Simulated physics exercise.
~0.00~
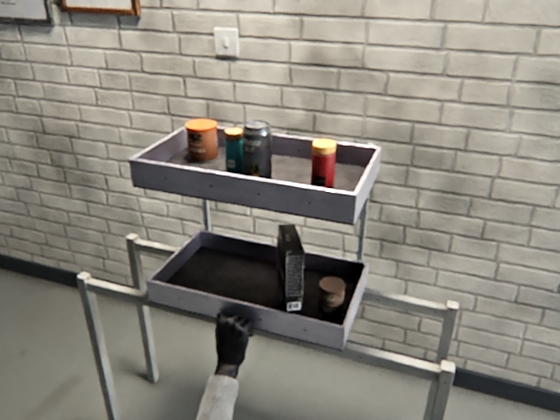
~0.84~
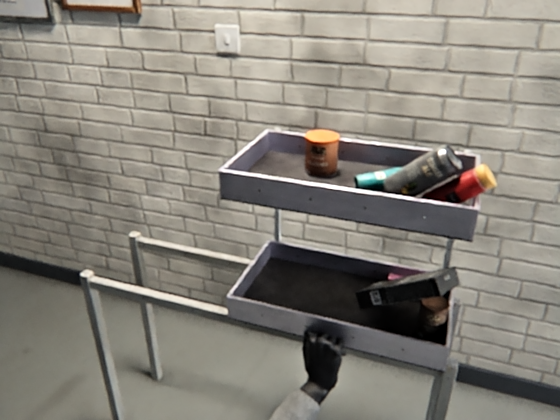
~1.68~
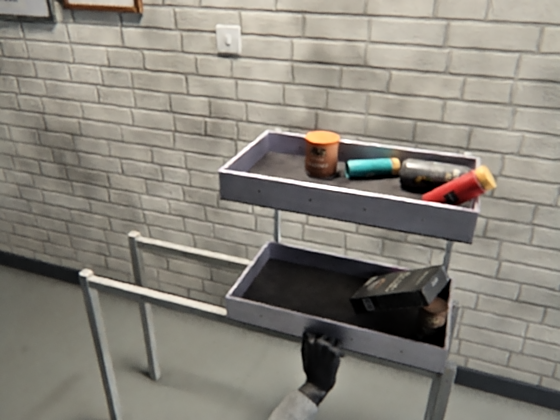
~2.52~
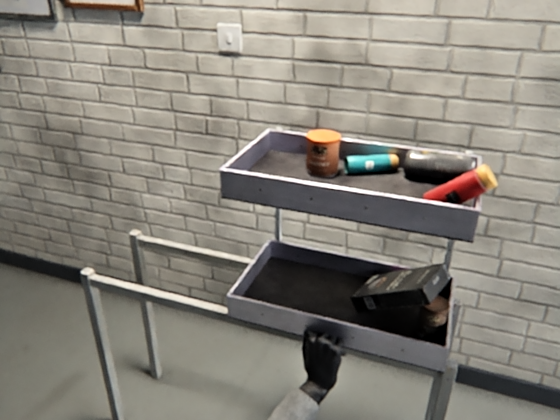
In a room with a pale brick wall and grey floor, a slightly swaying view looks down on a two-level tray resting on metal rails. The upper level holds an orange tin, a turquoise shaker, a grey can and a red shaker, while a black packet and a brown tin stand below. A black-gloved hand reaches to the lower edge as the tray shifts right. The shakers and can tip rightward, and the packet topples over the brown tin. The can and turquoise shaker settle on their sides, the red shaker leans over the rim, and the orange tin remains upright.
